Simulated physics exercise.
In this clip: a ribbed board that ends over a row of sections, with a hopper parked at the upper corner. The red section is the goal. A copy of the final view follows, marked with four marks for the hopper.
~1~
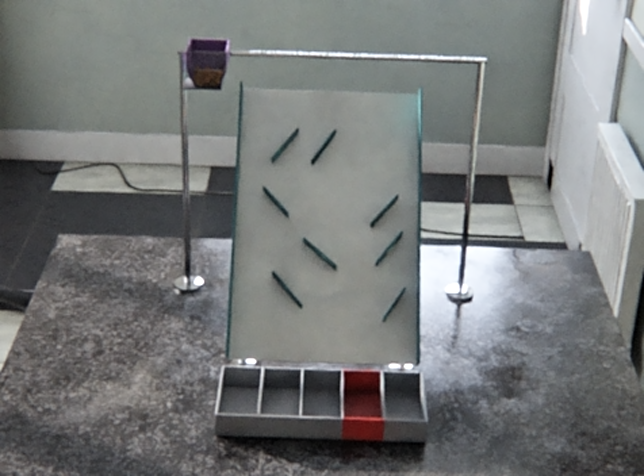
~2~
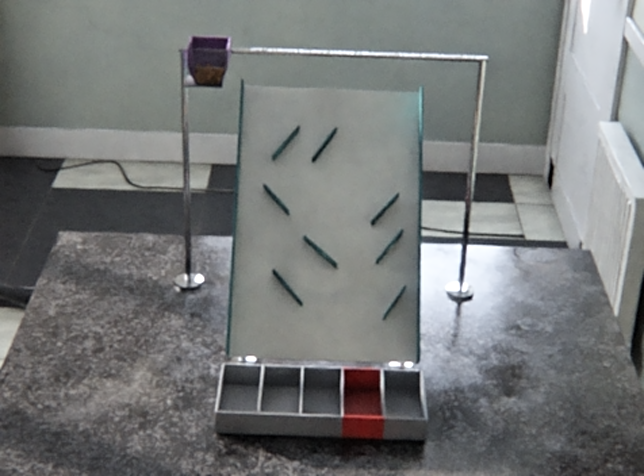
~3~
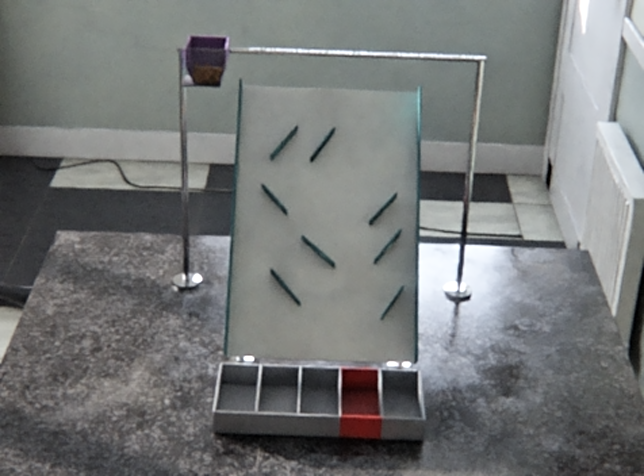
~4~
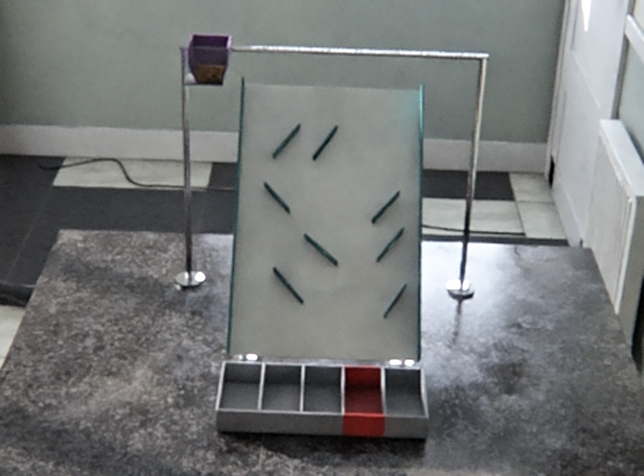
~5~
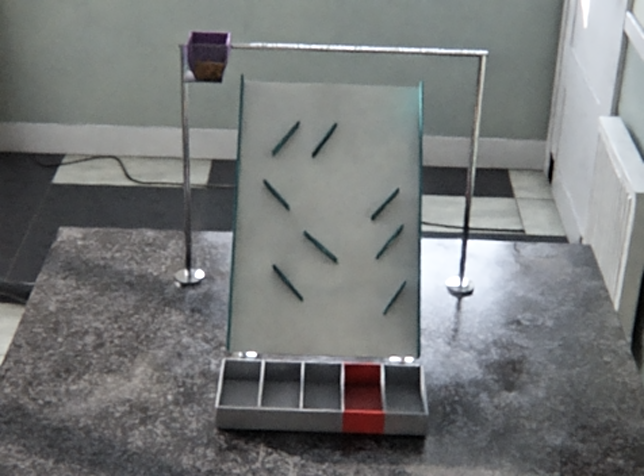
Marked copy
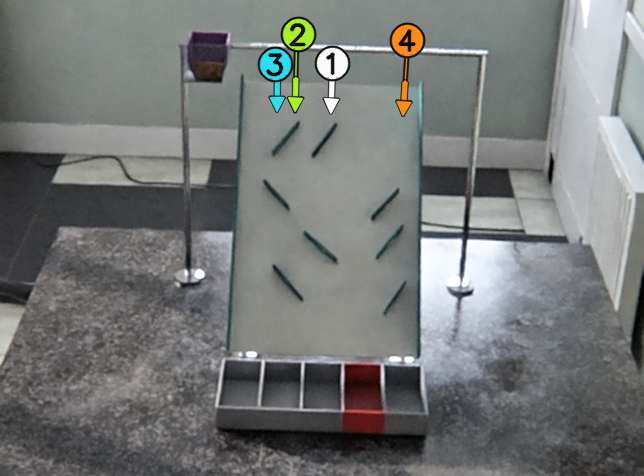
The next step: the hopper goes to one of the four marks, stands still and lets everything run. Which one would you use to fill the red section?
1 works best here.
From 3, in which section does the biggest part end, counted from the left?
It is the first one.
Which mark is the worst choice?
The answer is 3.
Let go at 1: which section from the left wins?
It is the fourth one.
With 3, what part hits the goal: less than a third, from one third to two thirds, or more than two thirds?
Mark 3 gives less than a third.
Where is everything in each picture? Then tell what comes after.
In the first picture, hopper at (209, 74), roasted chickpeas, door shut.
In the second picture, ribs (272, 157) to (299, 126), (313, 158) to (336, 127), (264, 184) to (289, 211).
In the third picture, ribs (370, 221) to (397, 193), (302, 235) to (335, 264), (375, 260) to (401, 229).
In the fourth picture, ribs (274, 267) to (303, 301), (385, 315) to (406, 284).
In the fifth picture, red section at (363, 421), number 4 of 5 from the left.
On the marked copy, mark 1 meets the board at (331, 108); mark 2 meets the board at (295, 106); mark 3 meets the board at (277, 106); mark 4 meets the board at (403, 110).
Choosing 1, about two thirds in the red section, about a third in other sections.
Choosing 2, about a quarter in the red section, most in other sections.
Choosing 3, none in the red section, all in other sections.
Choosing 4, about a quarter in the red section, most in other sections.
